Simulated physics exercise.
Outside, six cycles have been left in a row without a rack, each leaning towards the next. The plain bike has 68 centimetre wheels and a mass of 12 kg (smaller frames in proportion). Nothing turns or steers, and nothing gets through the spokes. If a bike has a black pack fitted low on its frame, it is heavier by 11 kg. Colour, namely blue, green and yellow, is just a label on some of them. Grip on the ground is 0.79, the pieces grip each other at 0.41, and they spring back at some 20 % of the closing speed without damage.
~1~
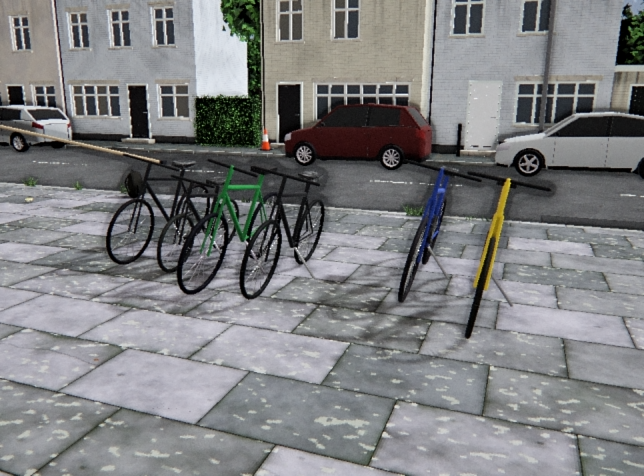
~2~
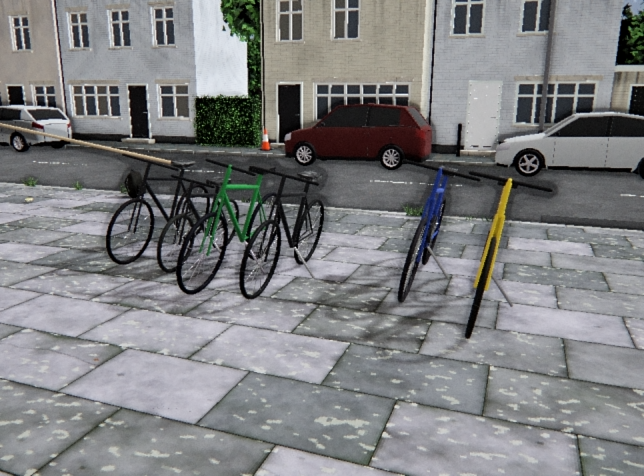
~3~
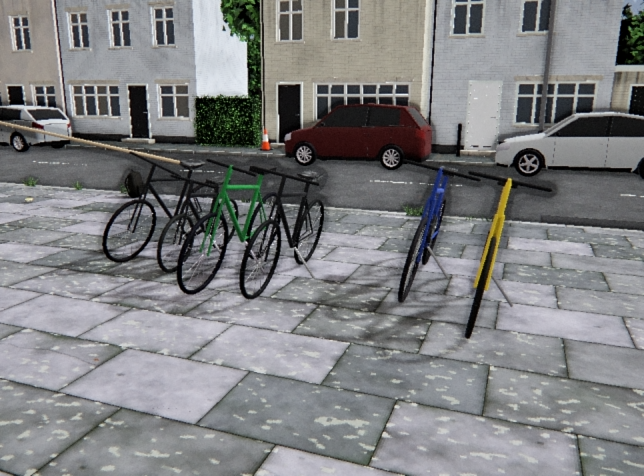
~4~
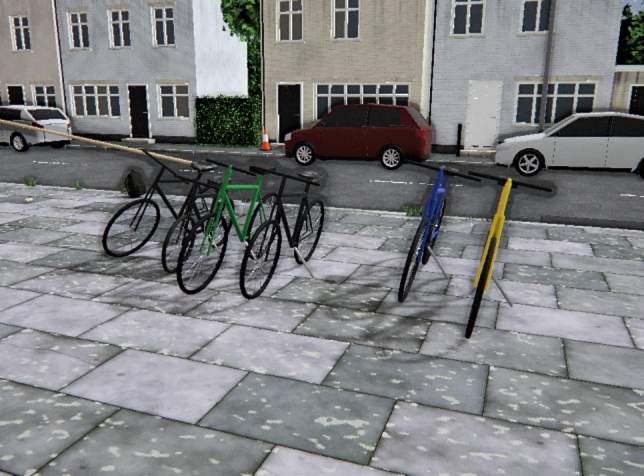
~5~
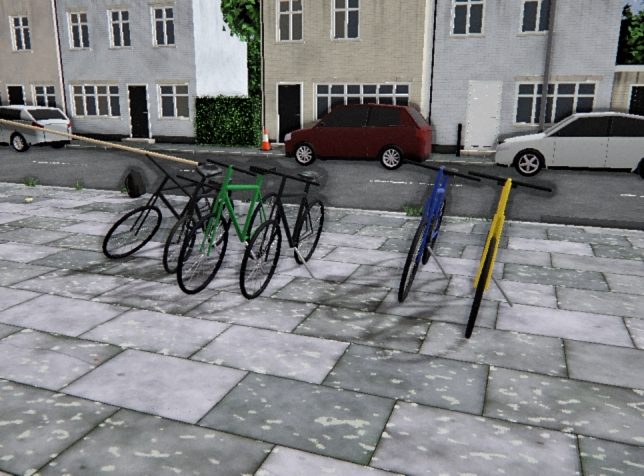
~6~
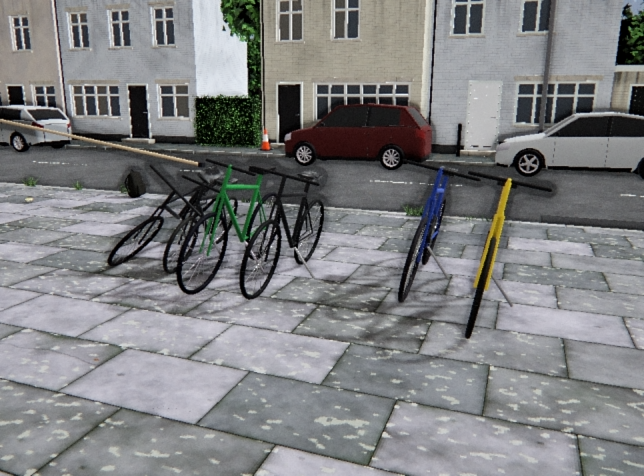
A long pole slid in from the left against the leftmost dark bicycle in a row beside a street, and that bicycle leaned over further while the green, blue and yellow ones stayed still.
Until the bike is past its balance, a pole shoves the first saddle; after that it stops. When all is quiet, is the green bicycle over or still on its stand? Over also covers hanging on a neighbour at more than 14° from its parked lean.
As it turns out, the green bicycle is taken down in the end.
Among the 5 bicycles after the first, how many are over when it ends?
3.
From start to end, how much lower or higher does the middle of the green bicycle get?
Looks like it winds up about 30 centimetres lower.
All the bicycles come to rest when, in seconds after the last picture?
About 1.5 s.
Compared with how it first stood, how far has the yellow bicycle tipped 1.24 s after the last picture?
Something like 0°, more or less.
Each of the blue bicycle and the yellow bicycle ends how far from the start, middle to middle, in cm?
Blue: About 0 cm, yellow: About 0 cm.
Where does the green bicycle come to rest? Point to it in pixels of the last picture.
(277, 264), more or less.
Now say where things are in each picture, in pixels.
In the first picture (places mark the middle of the side facing us), pole end (161, 163) 15 cm from the first bicycle; green bicycle (270, 228); blue bicycle (413, 246); yellow bicycle (486, 273); the rest undisturbed.
In the second picture, pole end pushing; green bicycle (269, 227).
In the third picture, pole end pushing; green bicycle (269, 227); the rest undisturbed.
In the fourth picture, pole end pushing; green bicycle (269, 227); steepest lean 3°, the bicycle at (226, 224); one has shifted.
In the fifth picture, pole end (200, 165) stopped; green bicycle (269, 227); steepest lean 5°, the bicycle at (227, 224); one has shifted.
In the sixth picture, pole end (200, 165) stopped; green bicycle (269, 227); blue bicycle (413, 246); yellow bicycle (487, 273); steepest lean 10°, the bicycle at (229, 226); one has shifted.
Then, 0.42 s after the last picture, 1 of the 5 other bicycles over; green bicycle unmoved.
Then, 1.24 s after the last picture, 3 of the 5 other bicycles over; green bicycle leaning 52°.
At rest, 3 of the 5 other bicycles over; green bicycle leaning 71°; blue bicycle unmoved; yellow bicycle unmoved. Two left standing. As the last picture would show them, middles, green bicycle near (277, 264), blue bicycle near (431, 222).
